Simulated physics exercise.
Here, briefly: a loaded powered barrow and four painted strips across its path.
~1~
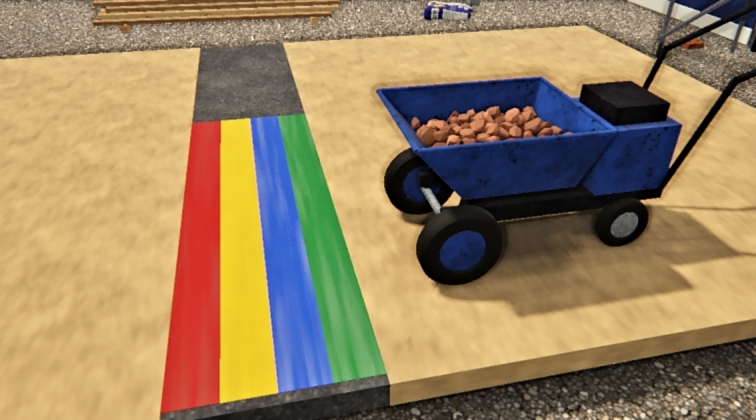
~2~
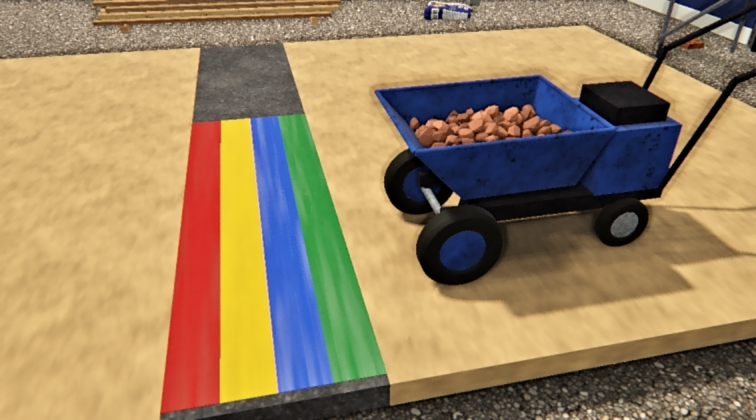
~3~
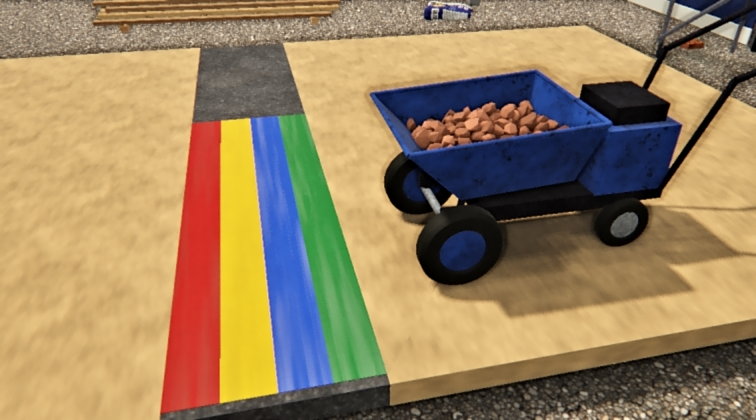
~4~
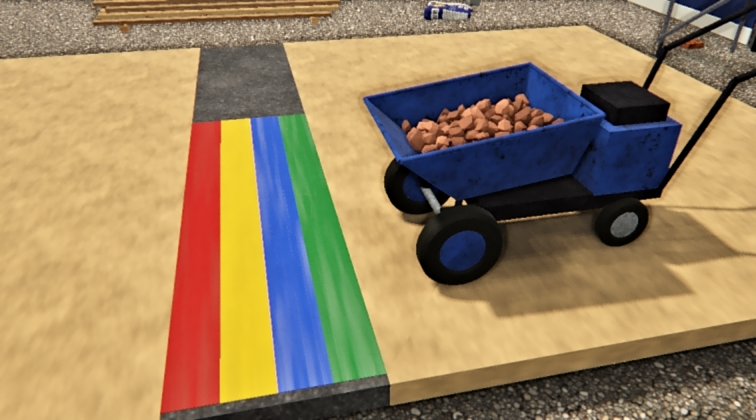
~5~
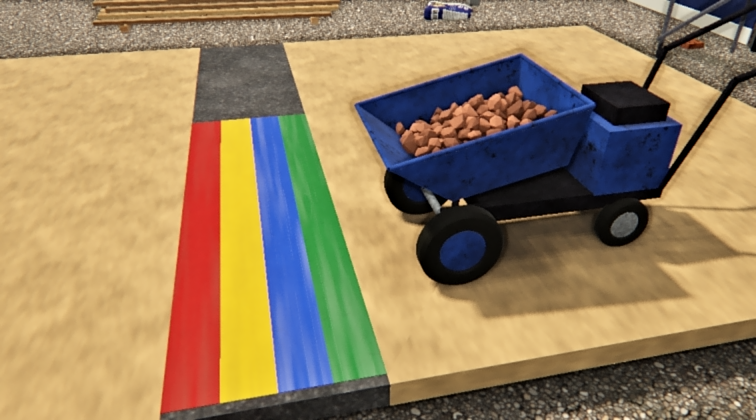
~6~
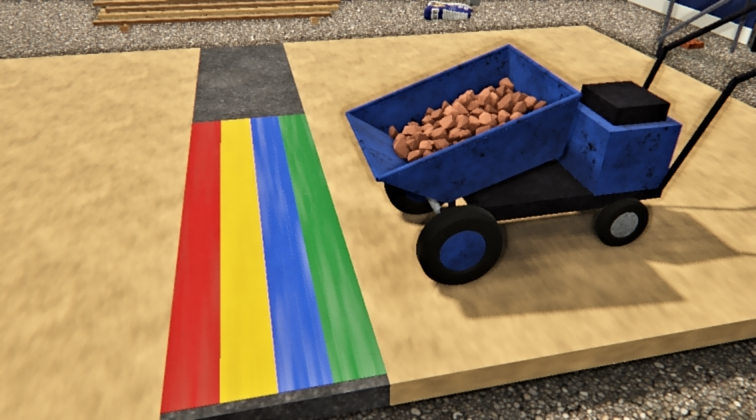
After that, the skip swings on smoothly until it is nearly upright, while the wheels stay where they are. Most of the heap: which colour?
Colour: Blue.
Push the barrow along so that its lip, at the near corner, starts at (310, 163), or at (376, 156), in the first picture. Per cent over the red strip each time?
That comes to some 40 in a hundred for the first try and some 20 in a hundred for the second.
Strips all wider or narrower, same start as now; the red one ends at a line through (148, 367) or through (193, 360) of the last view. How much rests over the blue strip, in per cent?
Shares: About 40 per cent; about 40 per cent.
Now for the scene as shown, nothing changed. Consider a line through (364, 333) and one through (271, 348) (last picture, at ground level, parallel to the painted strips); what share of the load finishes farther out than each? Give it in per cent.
Roughly 80 and 20 percent.
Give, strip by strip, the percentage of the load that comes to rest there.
Here's the split: Green strip gets 20 %, blue strip 35 %, yellow strip 20 %, red strip 5 %.
Soon after the last picture, skip tipped steeply; all in the skip.
A little later, skip tipped steeply; most in the skip; a small part over the green strip; a small part over the blue strip.
Later still, skip tipped right over; about a quarter in the skip; about a quarter over the green strip; about a third over the blue strip; about a quarter over the yellow strip; a stray few over the red strip; a stray few off the paint.
At rest, skip tipped right over; a small part in the skip; about a quarter over the green strip; about a third over the blue strip; about a quarter over the yellow strip; a stray few over the red strip; a stray few off the paint.
